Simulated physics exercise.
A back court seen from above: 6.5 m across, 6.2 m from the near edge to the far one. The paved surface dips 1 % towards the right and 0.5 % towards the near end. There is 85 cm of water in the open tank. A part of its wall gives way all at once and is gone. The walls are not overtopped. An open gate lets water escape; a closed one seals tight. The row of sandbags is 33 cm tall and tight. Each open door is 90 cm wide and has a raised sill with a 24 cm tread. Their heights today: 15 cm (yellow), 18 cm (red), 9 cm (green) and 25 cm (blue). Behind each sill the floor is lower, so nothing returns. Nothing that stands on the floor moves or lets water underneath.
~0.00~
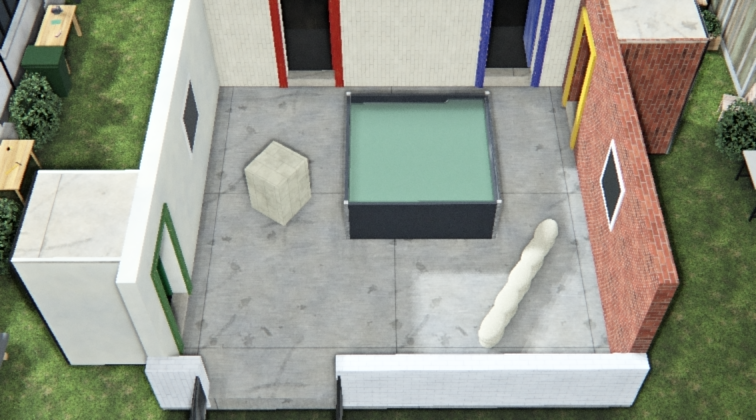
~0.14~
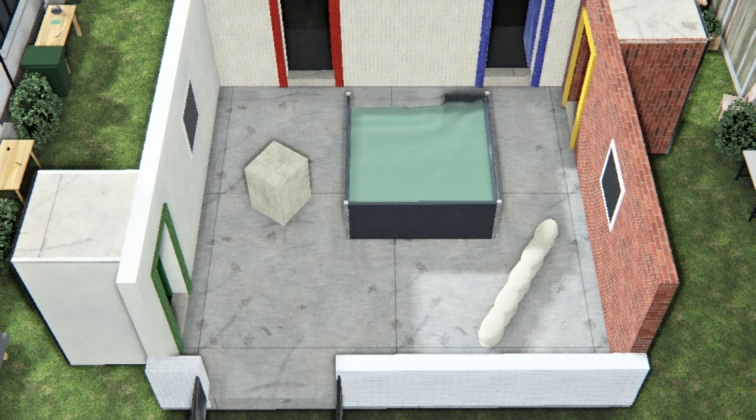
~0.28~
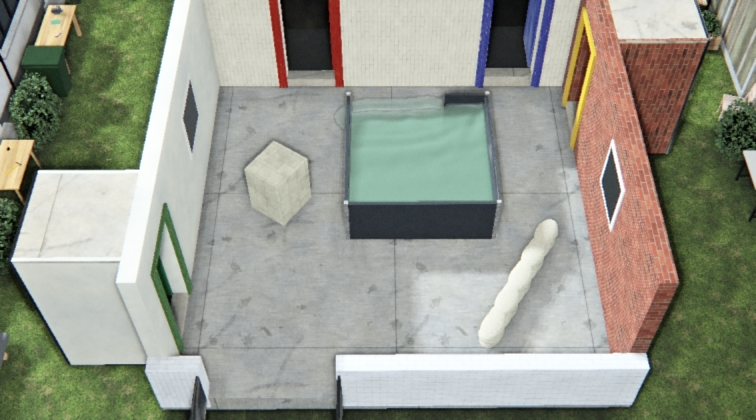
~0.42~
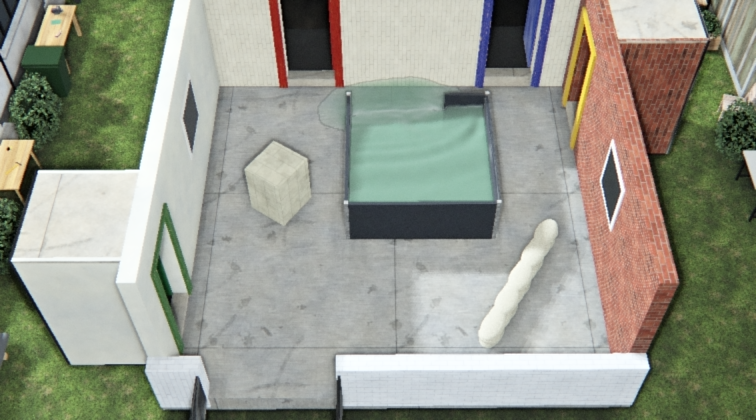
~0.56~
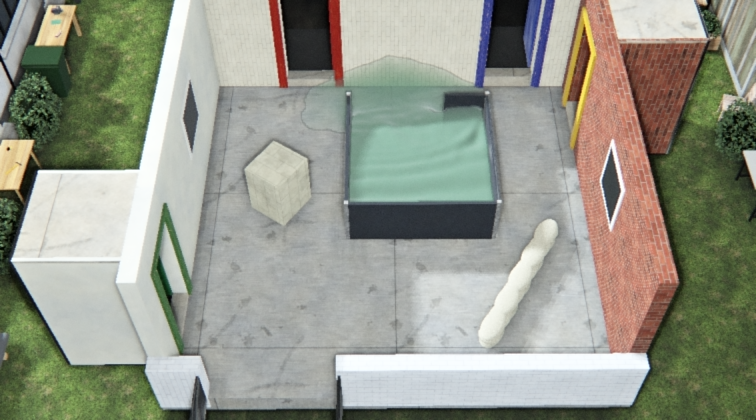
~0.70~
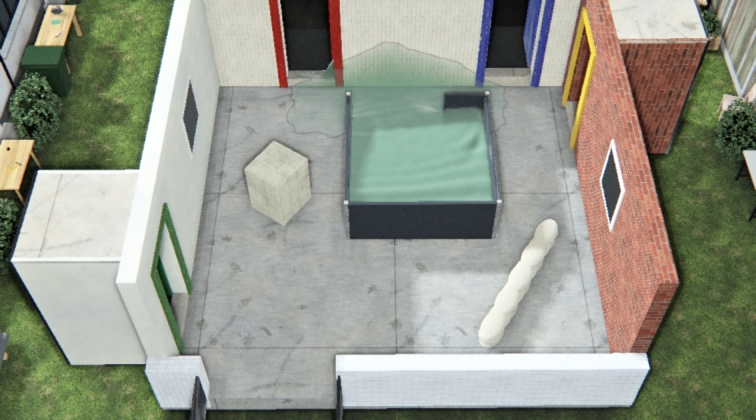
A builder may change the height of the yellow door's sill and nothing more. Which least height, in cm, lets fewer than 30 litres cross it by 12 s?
Close to 31 cm is just enough.
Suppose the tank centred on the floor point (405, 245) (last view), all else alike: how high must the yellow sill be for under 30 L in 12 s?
Some 26 cm.
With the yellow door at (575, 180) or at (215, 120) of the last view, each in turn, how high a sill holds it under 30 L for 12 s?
Roughly 10.5 and 37 cm.
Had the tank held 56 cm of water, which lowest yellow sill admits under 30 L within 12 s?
About 19 cm.
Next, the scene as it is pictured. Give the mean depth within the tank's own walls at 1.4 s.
Roughly 53 cm on average.
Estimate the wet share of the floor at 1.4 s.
About 20 per cent.
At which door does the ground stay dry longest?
It is the green one.
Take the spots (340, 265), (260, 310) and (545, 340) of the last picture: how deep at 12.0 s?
About 8, 8 and 8 cm.
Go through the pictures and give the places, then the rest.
Still water, 85 cm deep, in the open tank at (420, 149); the yellow door at (578, 85) is dry, in the first frame.
The front is at a hidden place, 0.4 m from the gap on the far side; 0.5 m2 of floor is wet, 85 cm left at the back, in the second frame.
The front is at a hidden place, 0.8 m from the gap on the far side; 1.4 m2 of floor is wet, 85 cm left at the back, in the third frame.
Water pours out on the far side and has run 1.2 m, to (448, 86); about 15 cm deep outside, 86 cm at the back, in the fourth frame.
The gap is on the far side, the front 1.4 m out at (480, 86); the back of the open tank holds 82 cm, in the fifth frame.
The gap is on the far side, the front 1.7 m out at (502, 86); the back of the open tank holds 73 cm; 1.3 m in a straight line remain to the yellow door at (578, 85), in the sixth frame.
After 1.4 s water covers 20 % of the floor, deepest (66 cm) near (382, 88); 5 cm at the yellow door, 0 litres in over its 15 cm sill.
After 3.0 s water covers 50 % of the floor, deepest (41 cm) near (228, 102); 33 cm at the yellow door, 148 litres in over its 15 cm sill.
After 12.0 s water covers 95 % of the floor, deepest (14 cm) near (615, 382); 10 cm at the yellow door, 299 litres in over its 15 cm sill.
At the yellow door as built, the water arrived by 1.3 s and peaked near 35 cm at 2.8 s.
Run again over the same 12 s with other heights there, 57 litres in over 27.5 cm, 4 litres over 37 cm. The limit of 30 litres is kept from about 31 cm up.
